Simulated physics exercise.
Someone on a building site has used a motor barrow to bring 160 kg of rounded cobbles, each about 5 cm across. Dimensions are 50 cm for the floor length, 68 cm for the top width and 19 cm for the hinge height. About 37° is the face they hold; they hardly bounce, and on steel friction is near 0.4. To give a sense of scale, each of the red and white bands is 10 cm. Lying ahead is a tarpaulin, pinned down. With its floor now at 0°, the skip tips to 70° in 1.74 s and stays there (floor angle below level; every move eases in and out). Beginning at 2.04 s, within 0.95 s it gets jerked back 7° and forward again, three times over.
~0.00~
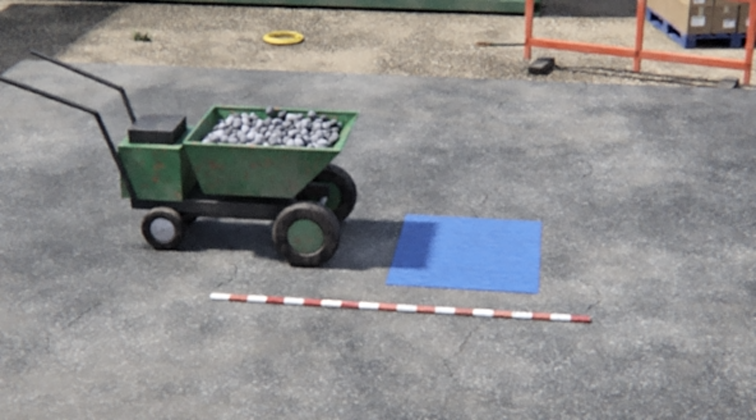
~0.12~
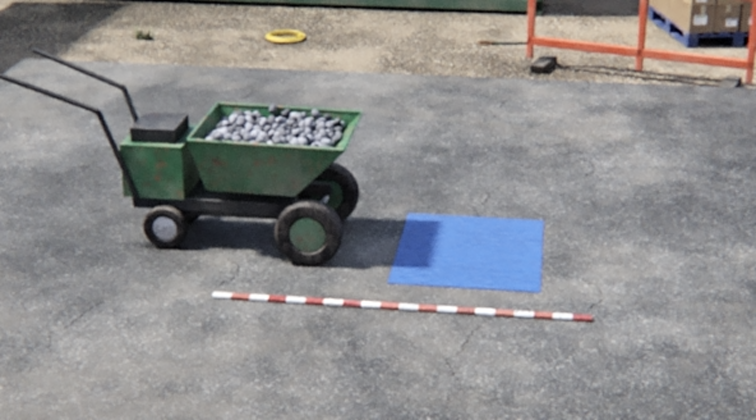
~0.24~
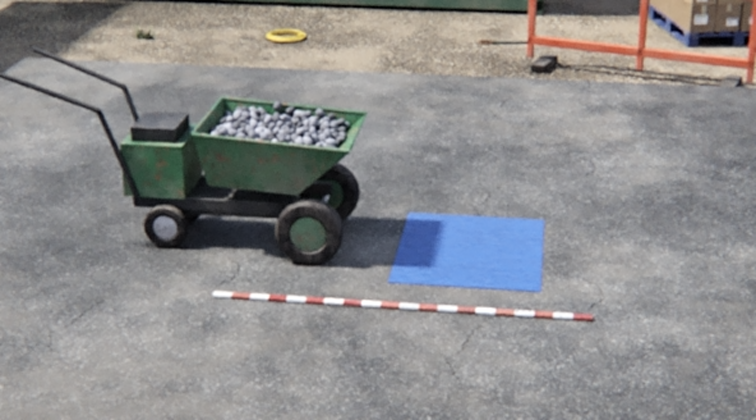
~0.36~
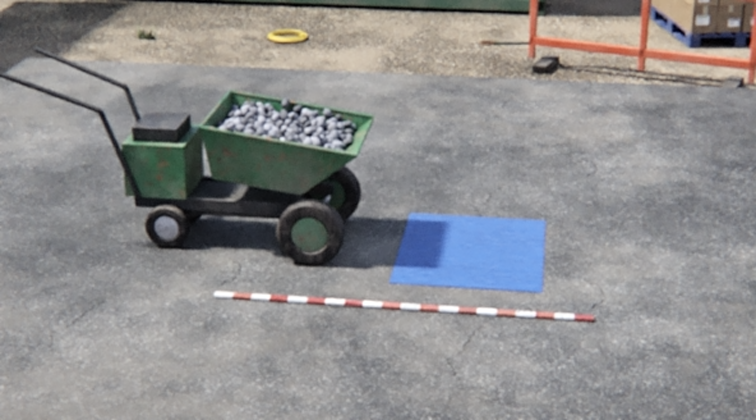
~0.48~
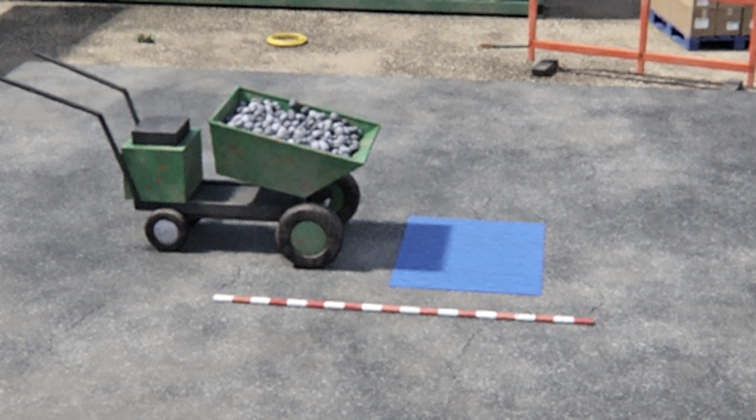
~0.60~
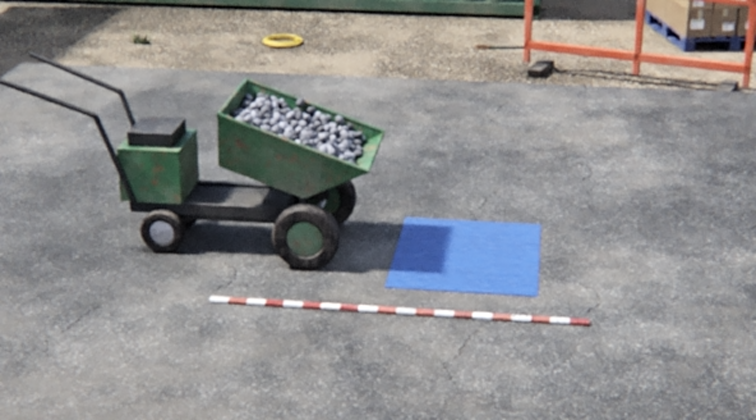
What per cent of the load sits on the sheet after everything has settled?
About 80 percent.
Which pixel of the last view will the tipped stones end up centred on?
Around (455, 245).
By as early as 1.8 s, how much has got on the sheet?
I'd put it near 55 per cent.
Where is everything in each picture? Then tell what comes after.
The first picture shows lip at (341, 151), floor tilted 0°, highest stones at (280, 123).
In the second picture, the skip is at 1°, its lip at (344, 150); the top of the load is at (275, 122); the stones move at 0.1 m/s on average.
The third picture shows lip at (349, 152), floor tilted 4°, highest stones at (259, 119); the stones move at 0.2 m/s on average.
In the fourth picture, the skip is at 8°, its lip at (357, 155); the top of the load is at (257, 112); the stones move at 0.3 m/s on average.
In the fifth picture, the skip is at 13°, its lip at (364, 164); the top of the load is at (254, 109); the stones move at 0.4 m/s on average.
The sixth picture shows lip at (369, 172), floor tilted 19°, highest stones at (261, 104); the stones move at 0.5 m/s on average.
After 1.3 s the floor is at 59°; 99 % in the skip, 1 % on the sheet; the foremost stones are at (424, 200).
After 1.8 s the floor is at 70°; 42 % in the skip, 55 % on the sheet, 2 % off the sheet elsewhere; the foremost stones are at (536, 252).
After 3.4 s the floor is at 70°; 1 % in the skip, 3 % short of the sheet, 82 % on the sheet, 14 % off the sheet elsewhere; the foremost stones are at (631, 246).
After 5.4 s the floor is at 70°; 1 % in the skip, 3 % short of the sheet, 82 % on the sheet, 14 % off the sheet elsewhere; the foremost stones are at (631, 246).
